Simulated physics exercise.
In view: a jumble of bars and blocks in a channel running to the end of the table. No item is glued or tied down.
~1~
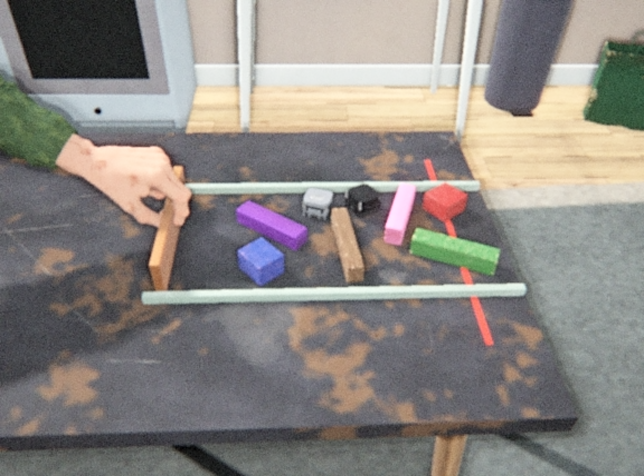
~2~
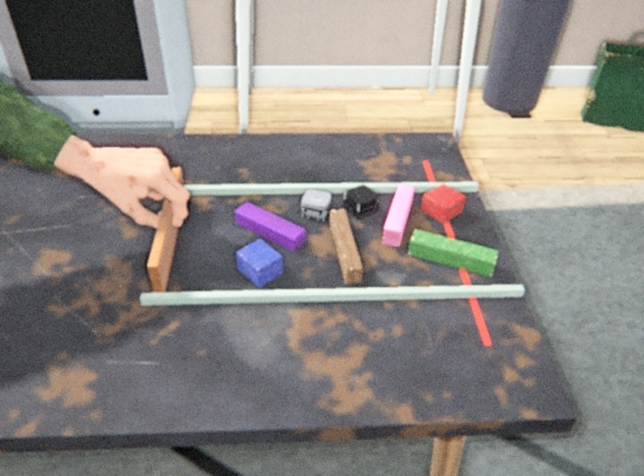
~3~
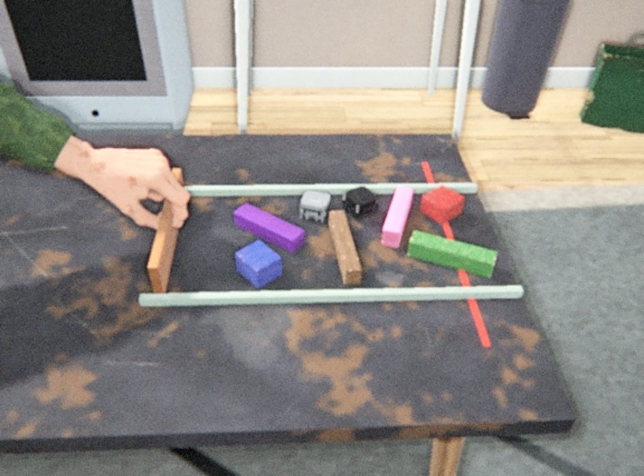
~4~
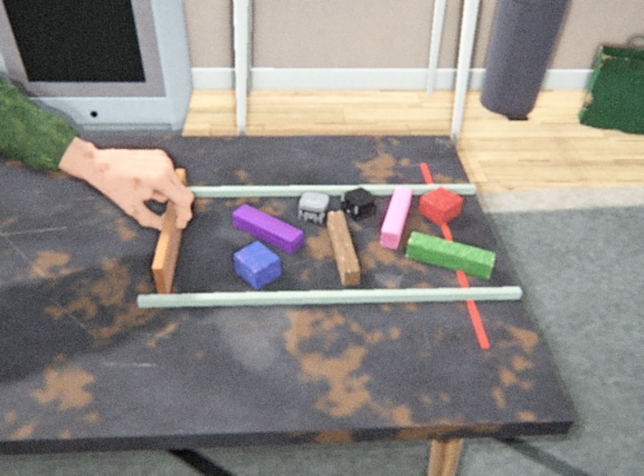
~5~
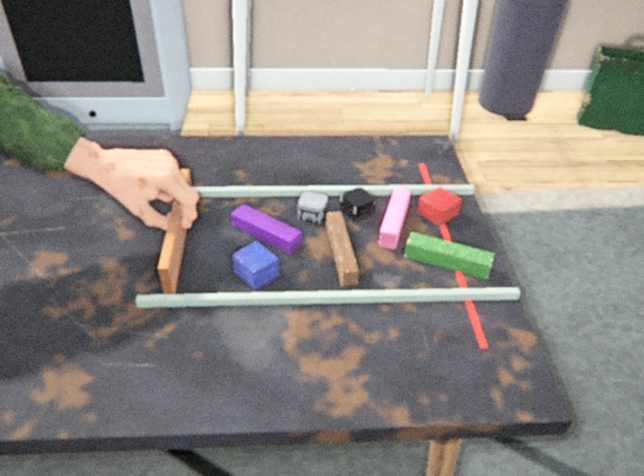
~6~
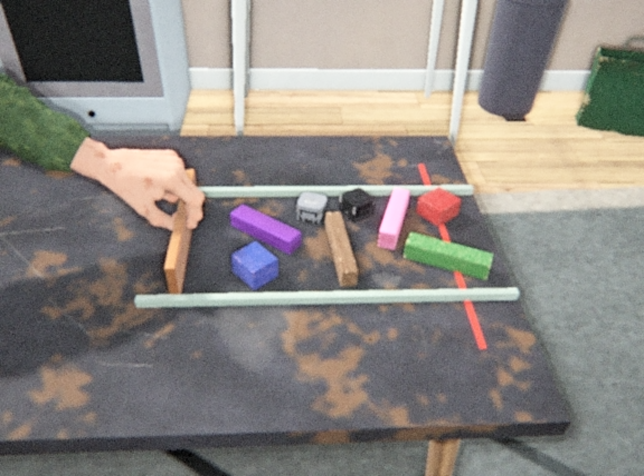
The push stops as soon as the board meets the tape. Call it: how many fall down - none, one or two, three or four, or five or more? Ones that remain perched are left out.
Call: Three or four fall down.
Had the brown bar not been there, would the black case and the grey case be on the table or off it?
The black case is still there, the grey case is still there.
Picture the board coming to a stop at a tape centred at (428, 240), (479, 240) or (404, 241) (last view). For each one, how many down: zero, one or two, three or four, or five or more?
Well, going through them: One to two, then five or more, then none.
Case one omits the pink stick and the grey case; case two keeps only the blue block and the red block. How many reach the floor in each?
First 1, then 2.
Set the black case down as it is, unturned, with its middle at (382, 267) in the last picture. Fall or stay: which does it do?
It simply slips off.
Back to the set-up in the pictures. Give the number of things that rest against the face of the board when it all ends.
Counting them up gives 3.
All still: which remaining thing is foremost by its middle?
Black case.
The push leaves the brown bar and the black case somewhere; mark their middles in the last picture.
The first sits around (484, 244), while the other sits around (469, 195).
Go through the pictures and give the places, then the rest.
The first picture shows red block (445, 202); green bar (454, 251); pink stick (401, 214); board (170, 226); tape (453, 236).
The second picture shows green bar (453, 253); grey case (316, 206).
The third picture shows pink stick (398, 216); purple stick (269, 227).
The fourth picture shows red block (441, 205); black case (359, 204).
The fifth picture shows green bar (449, 255); brown bar (341, 247).
The sixth picture shows red block (439, 206); green bar (448, 256); pink stick (394, 218); board (183, 229); tape (447, 240).
Soon after, none off yet; red block at rest near (439, 206); green bar at rest near (448, 256); pink stick at rest near (394, 218).
Then, none off yet; red block moving near (442, 206); green bar moved a little near (459, 257); pink stick moved a little near (413, 216).
By the end, the number that fall off is three or four; fallen, pink stick, green bar and red block.
